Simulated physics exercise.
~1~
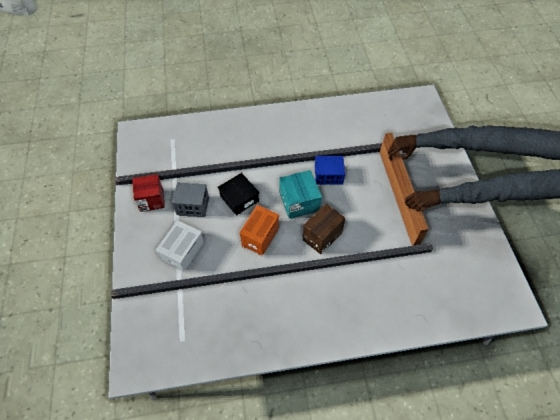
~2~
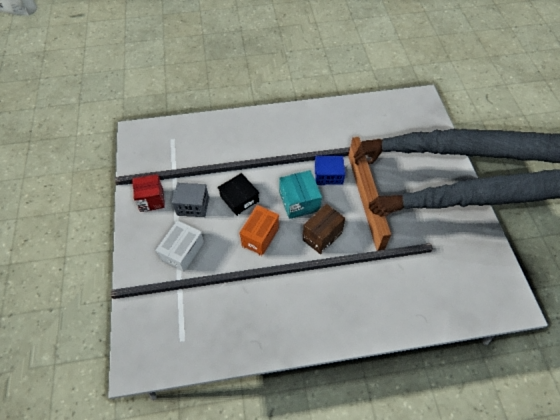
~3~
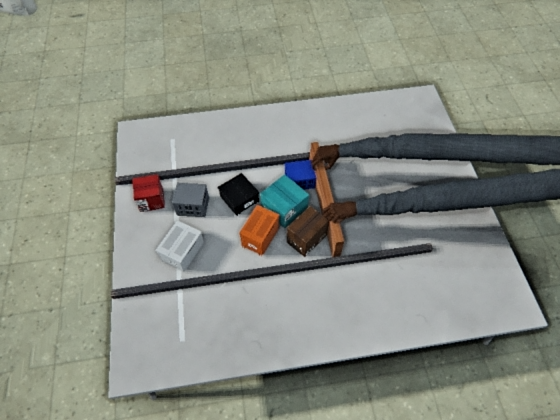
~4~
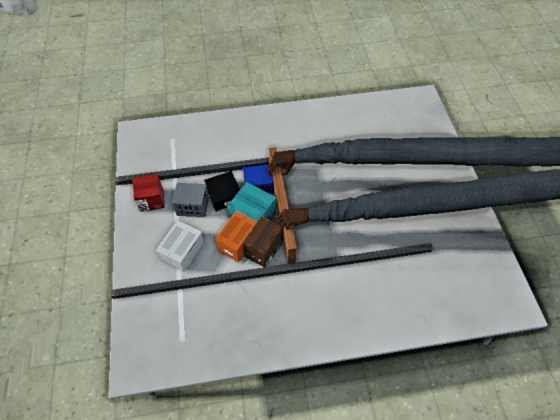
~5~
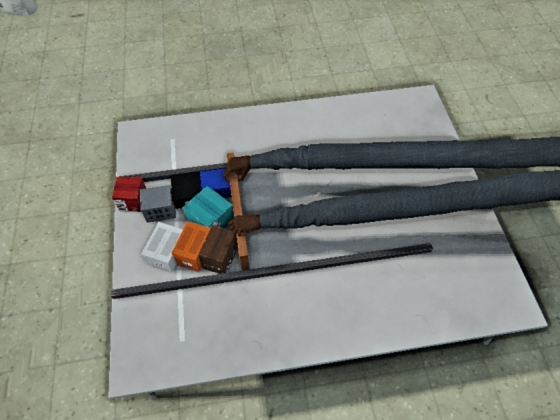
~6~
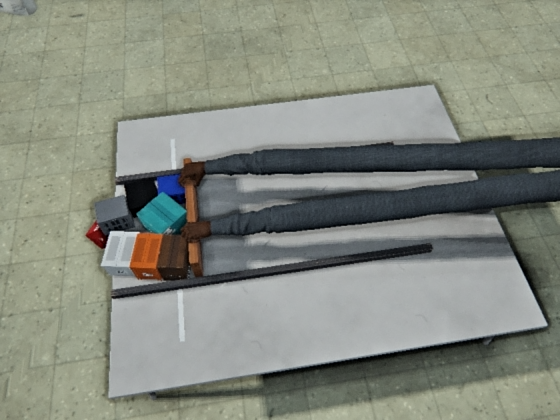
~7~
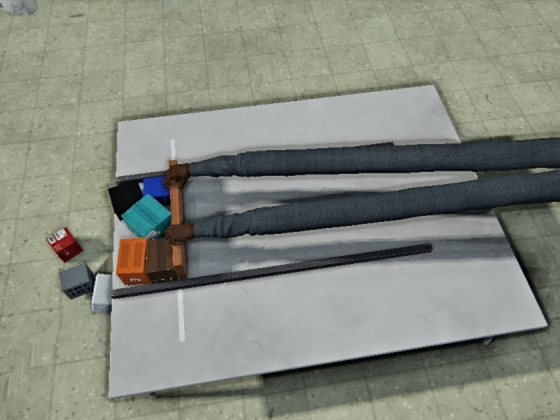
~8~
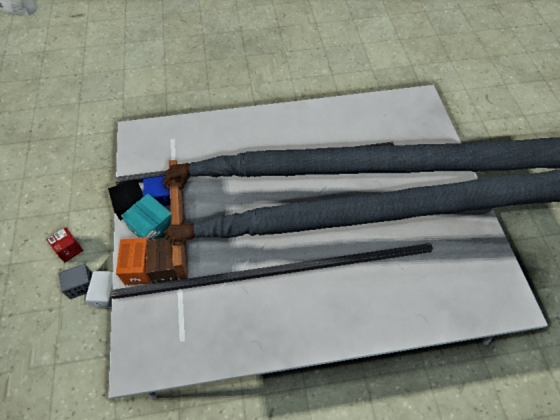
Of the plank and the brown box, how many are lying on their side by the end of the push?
None of them. The plank and the brown box are both still upright on the platform when the push stops.
